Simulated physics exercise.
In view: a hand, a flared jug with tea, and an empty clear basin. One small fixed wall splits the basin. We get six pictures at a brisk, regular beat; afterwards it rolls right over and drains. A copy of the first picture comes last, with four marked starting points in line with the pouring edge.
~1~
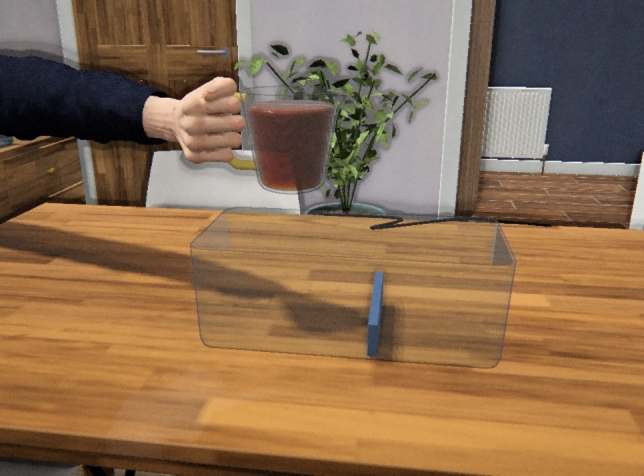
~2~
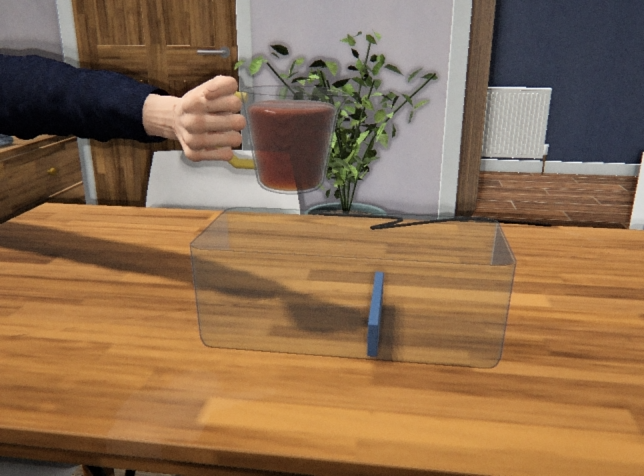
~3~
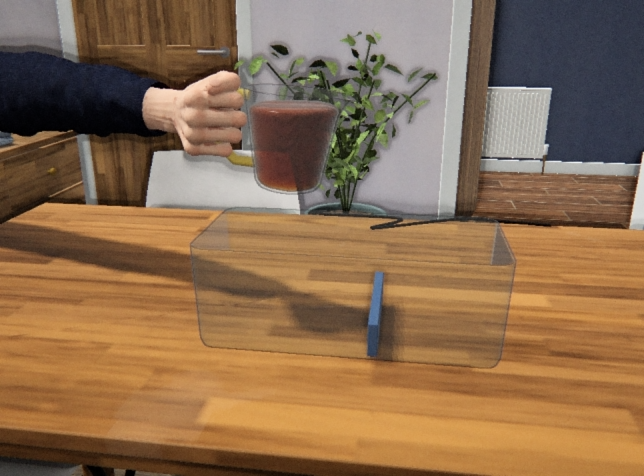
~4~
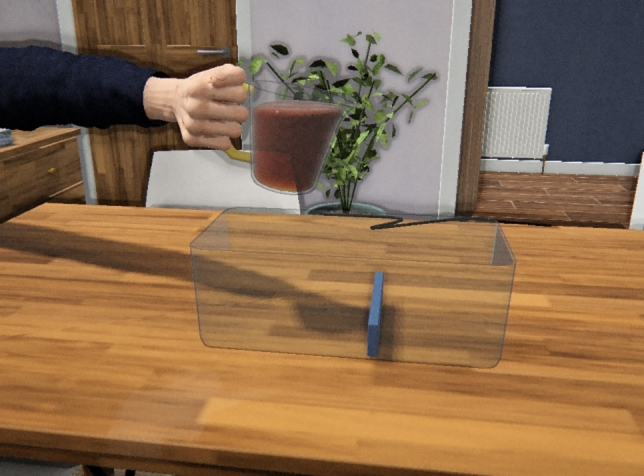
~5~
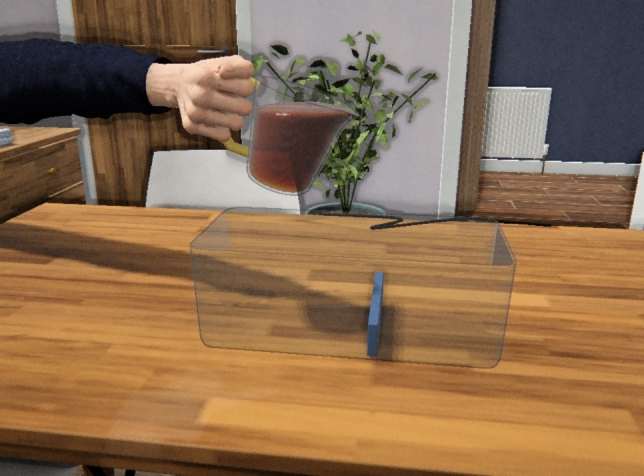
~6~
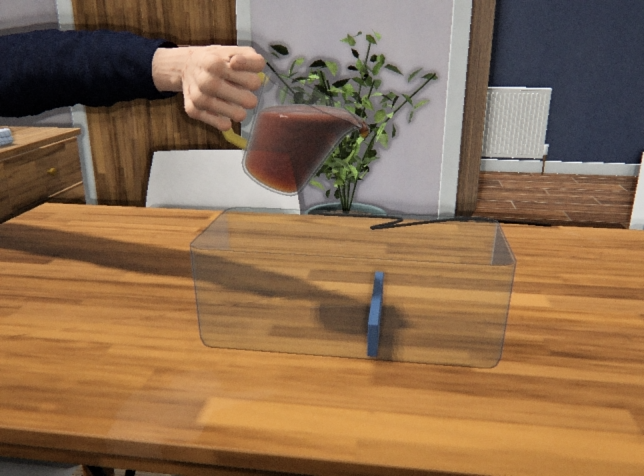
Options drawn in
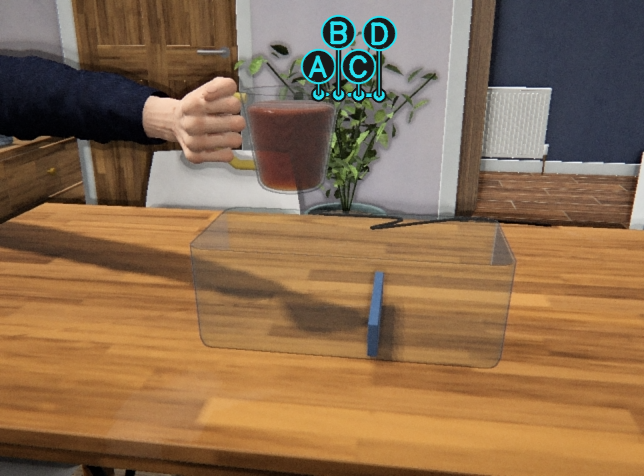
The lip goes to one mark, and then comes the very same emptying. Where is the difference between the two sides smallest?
Spot A.
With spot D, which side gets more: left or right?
The right side.
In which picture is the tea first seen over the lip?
In picture 6.
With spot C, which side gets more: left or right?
The right side.
On the marked copy, A at (318, 94); B at (338, 94); C at (358, 94); D at (379, 95).
Choosing A, about 47 % ends left of the wall and 52 % right of it.
Choosing B, about 19 % ends left of the wall and 80 % right of it.
Choosing C, about 6 % ends left of the wall and 93 % right of it.
Choosing D, about 3 % ends left of the wall and 96 % right of it.
